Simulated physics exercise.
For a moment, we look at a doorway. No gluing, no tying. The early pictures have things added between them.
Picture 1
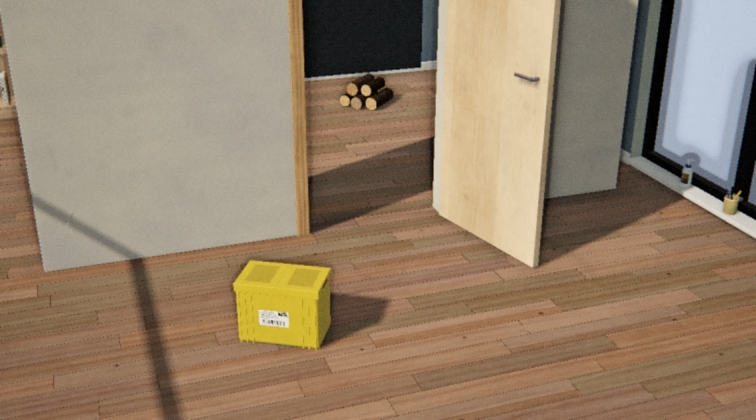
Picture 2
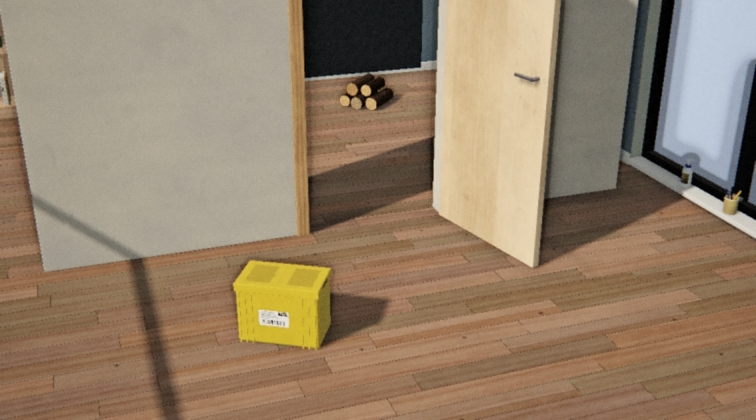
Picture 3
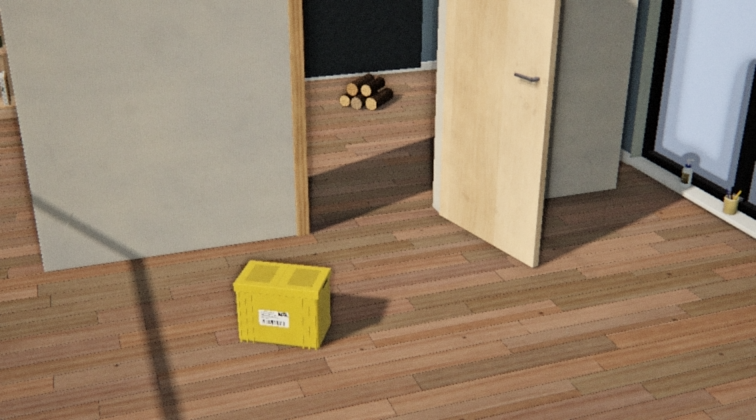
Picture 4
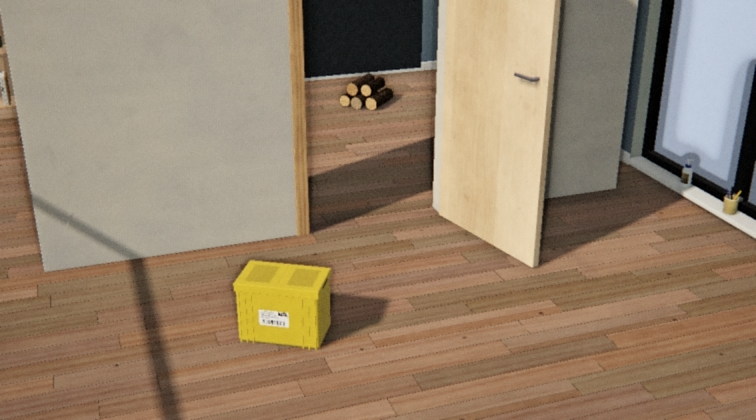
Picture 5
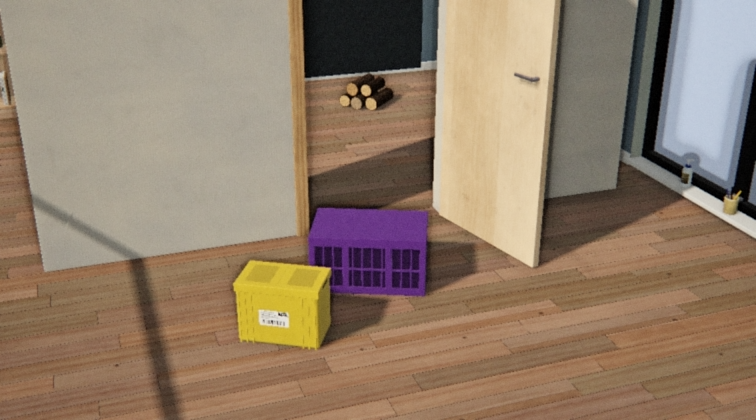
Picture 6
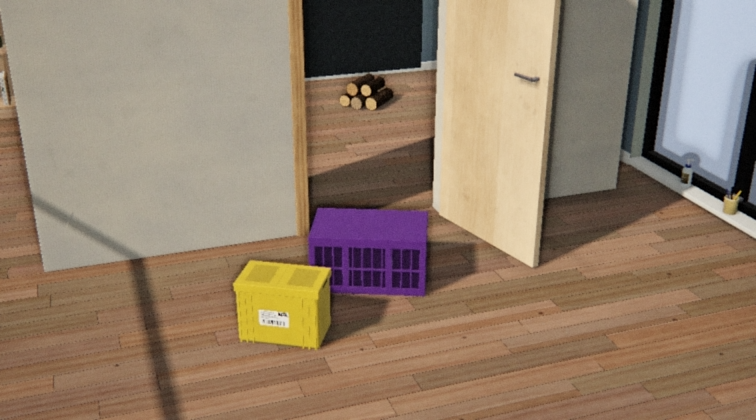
Purple chest appearing suddenly behind a still yellow tote on a wooden floor, beside a doorway with its door standing open.
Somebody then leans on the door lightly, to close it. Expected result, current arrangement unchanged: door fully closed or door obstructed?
The door ends up partly open.
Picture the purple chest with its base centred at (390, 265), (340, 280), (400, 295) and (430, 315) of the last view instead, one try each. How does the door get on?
Door, in order of tries: Obstructed, obstructed, obstructed, fully closed.
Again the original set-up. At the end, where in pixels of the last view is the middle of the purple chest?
Around (364, 251).
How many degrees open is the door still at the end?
The answer is roughly 60°.
Then, 0.90 s past the last view, open by 88°.
Then, 1.40 s past the last view, open by 71°.
Finally, open by 60°; both still in place. Final places as the last picture's camera would see them, purple chest near (364, 251).
